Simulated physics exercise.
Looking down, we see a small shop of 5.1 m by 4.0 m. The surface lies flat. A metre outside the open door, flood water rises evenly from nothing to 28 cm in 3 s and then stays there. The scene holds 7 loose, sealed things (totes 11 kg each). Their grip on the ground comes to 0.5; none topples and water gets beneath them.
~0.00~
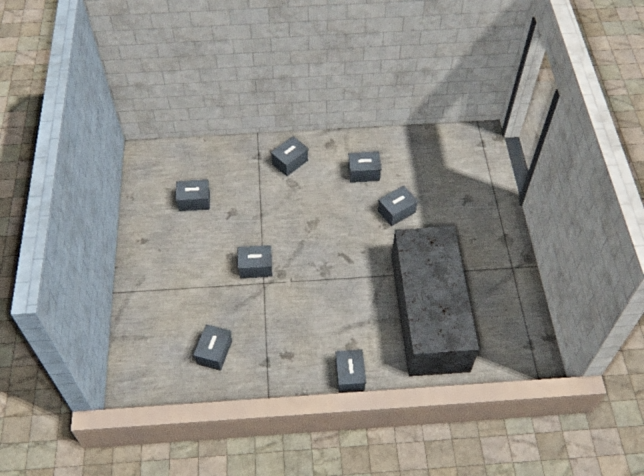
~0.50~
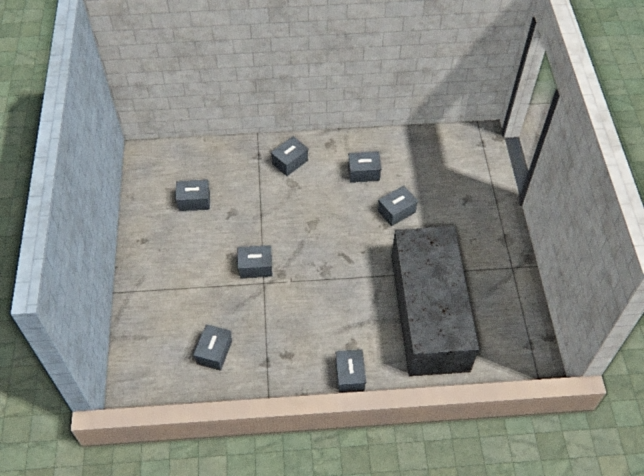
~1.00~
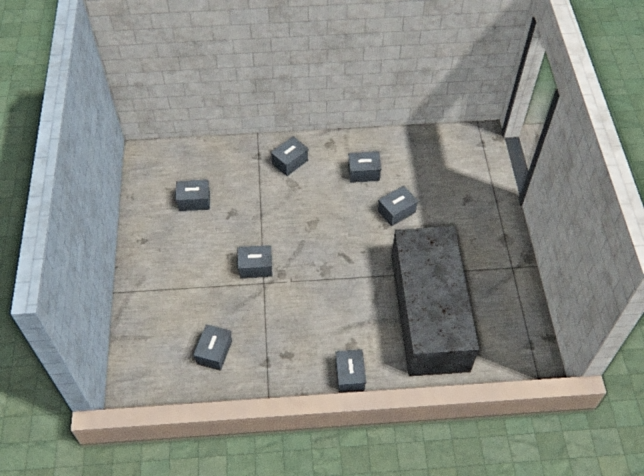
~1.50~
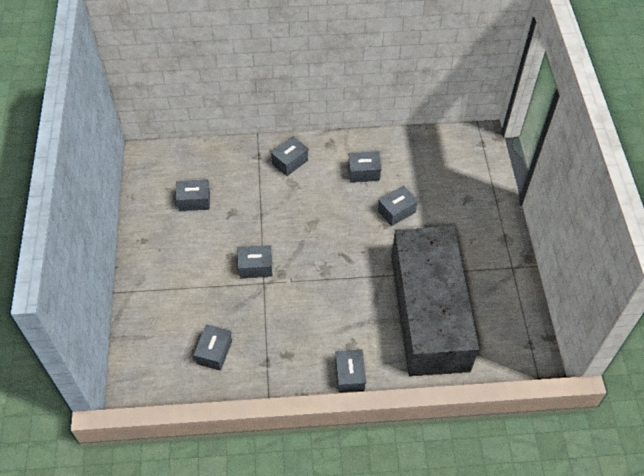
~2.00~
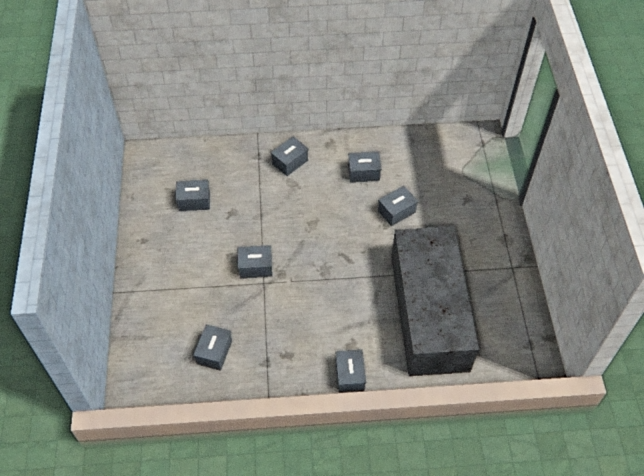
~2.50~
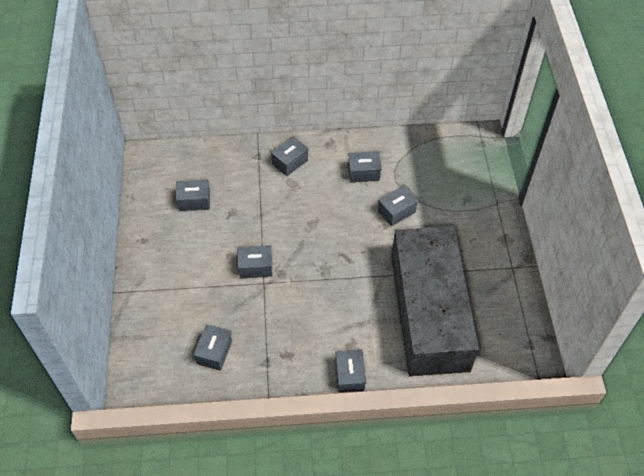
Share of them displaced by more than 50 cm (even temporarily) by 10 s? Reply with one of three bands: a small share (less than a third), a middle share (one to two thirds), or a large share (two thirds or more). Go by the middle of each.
A large share, two thirds or more.
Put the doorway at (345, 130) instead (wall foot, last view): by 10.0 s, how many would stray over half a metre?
The answer then is 3.
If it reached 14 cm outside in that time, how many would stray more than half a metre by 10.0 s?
You'd get 0 in that case.
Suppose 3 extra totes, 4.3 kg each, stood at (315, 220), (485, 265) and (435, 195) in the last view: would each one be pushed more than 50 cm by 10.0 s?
The three, in order: Larger, smaller shift, larger.
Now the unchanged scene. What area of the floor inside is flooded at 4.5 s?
My estimate is roughly 9.5 m2.
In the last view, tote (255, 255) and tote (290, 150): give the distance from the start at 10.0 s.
They sit 80 cm and 250 cm away, in the order given.
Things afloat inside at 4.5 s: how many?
Total: 0.
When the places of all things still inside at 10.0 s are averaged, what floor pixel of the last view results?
Centred roughly on (217, 334).
After 3.5 s 0 of 7 are over 50 cm from their spots; 0 afloat.
After 4.5 s 2 of 7 are over 50 cm from their spots; 0 afloat.
After 7.0 s 3 of 7 are over 50 cm from their spots; 3 afloat.
After 10.0 s 6 of 7 are over 50 cm from their spots, and 6 have been at some point; 6 afloat.
